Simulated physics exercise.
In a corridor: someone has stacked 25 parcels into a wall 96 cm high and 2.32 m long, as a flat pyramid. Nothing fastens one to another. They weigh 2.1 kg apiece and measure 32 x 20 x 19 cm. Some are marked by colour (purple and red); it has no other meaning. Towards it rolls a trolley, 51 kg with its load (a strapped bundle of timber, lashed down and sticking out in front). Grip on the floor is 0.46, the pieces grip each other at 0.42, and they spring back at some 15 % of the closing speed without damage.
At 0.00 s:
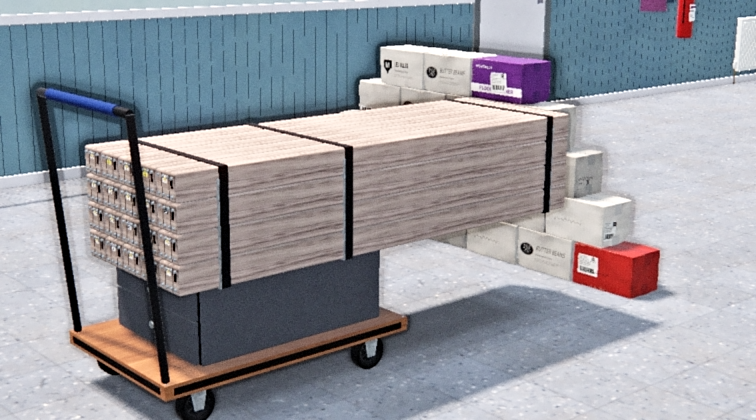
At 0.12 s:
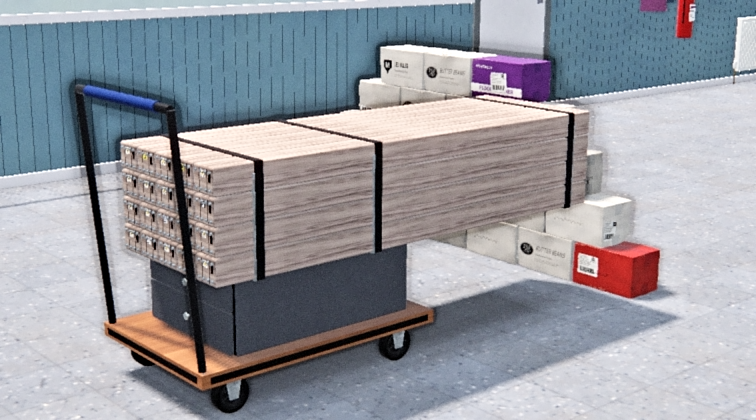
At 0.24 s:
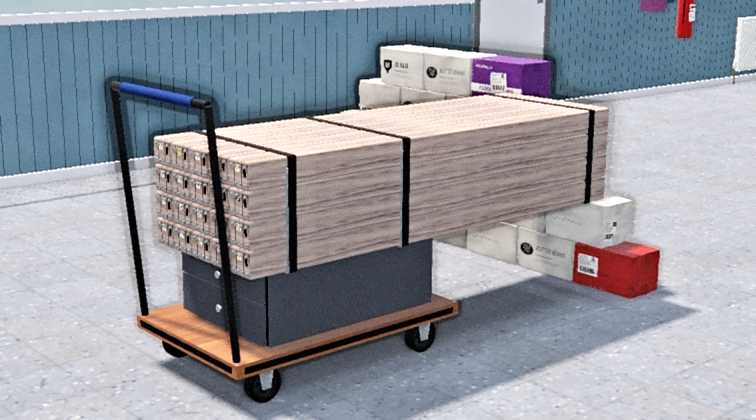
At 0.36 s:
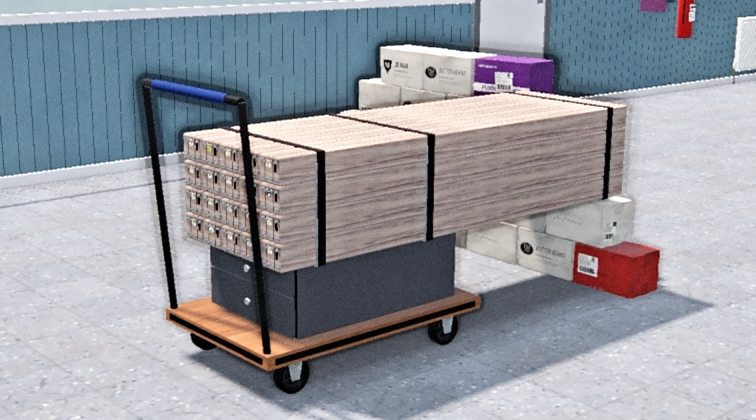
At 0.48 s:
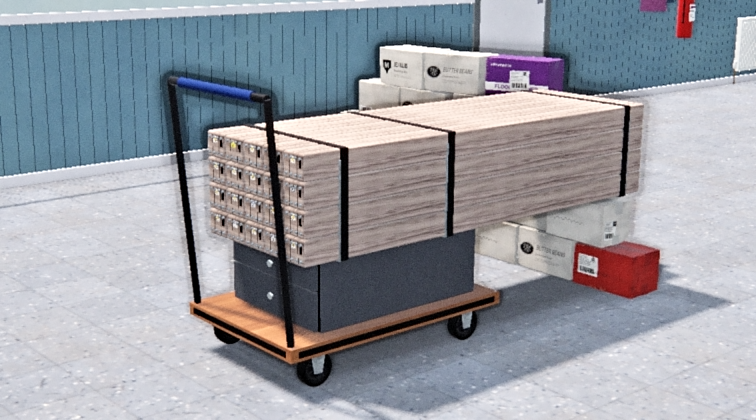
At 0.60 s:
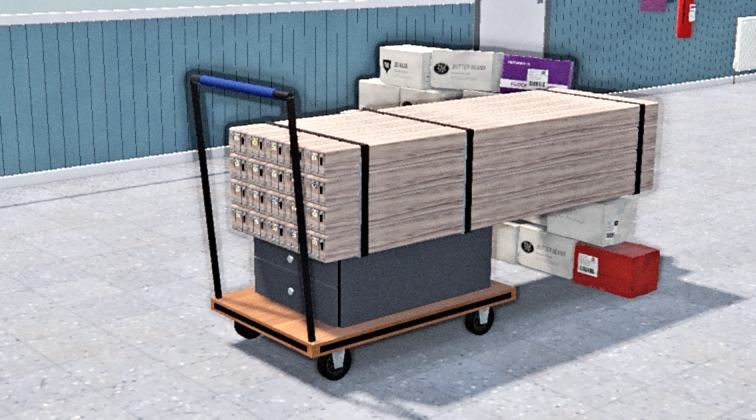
A loaded trolley rolls right into a stack of parcels, shifting the purple one rightward.
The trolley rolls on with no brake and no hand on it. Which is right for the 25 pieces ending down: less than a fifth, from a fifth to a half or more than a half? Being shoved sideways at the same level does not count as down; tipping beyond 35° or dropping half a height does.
It comes to from a fifth to a half.
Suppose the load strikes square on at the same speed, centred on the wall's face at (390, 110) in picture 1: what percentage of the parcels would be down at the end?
In that case about 40 per cent.
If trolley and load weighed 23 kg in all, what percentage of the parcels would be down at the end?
Then about 30 per cent.
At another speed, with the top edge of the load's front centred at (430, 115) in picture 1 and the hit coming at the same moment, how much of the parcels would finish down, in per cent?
Then about 30 per cent.
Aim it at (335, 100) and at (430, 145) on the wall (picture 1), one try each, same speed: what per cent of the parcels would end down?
About 10 then 60 per cent.
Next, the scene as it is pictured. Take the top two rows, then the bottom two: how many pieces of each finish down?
From the top 4, from the bottom 1.
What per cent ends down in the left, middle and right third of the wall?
In per cent: Left 0, middle 30, right 50.
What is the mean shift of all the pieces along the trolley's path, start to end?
Some 20 cm on average.
After 0.78 s, load 36 cm past the wall's line, still rolling; 1 of the 25 parcels down; purple parcel 25° from how it stood.
After 1.04 s, load 52 cm past the wall's line, still rolling; 7 of the 25 parcels down; purple parcel 62° from how it stood, 40 cm lower.
After 1.52 s, load 79 cm past the wall's line, still rolling; 7 of the 25 parcels down; purple parcel upside down.
In the end (2.4 s), load 99 cm past the wall's line, stopped; 7 of the 25 parcels down; purple parcel upside down; red parcel 9 cm from its place. That is 28 per cent. From the last view, middles, purple parcel near (555, 171), red parcel near (629, 262).
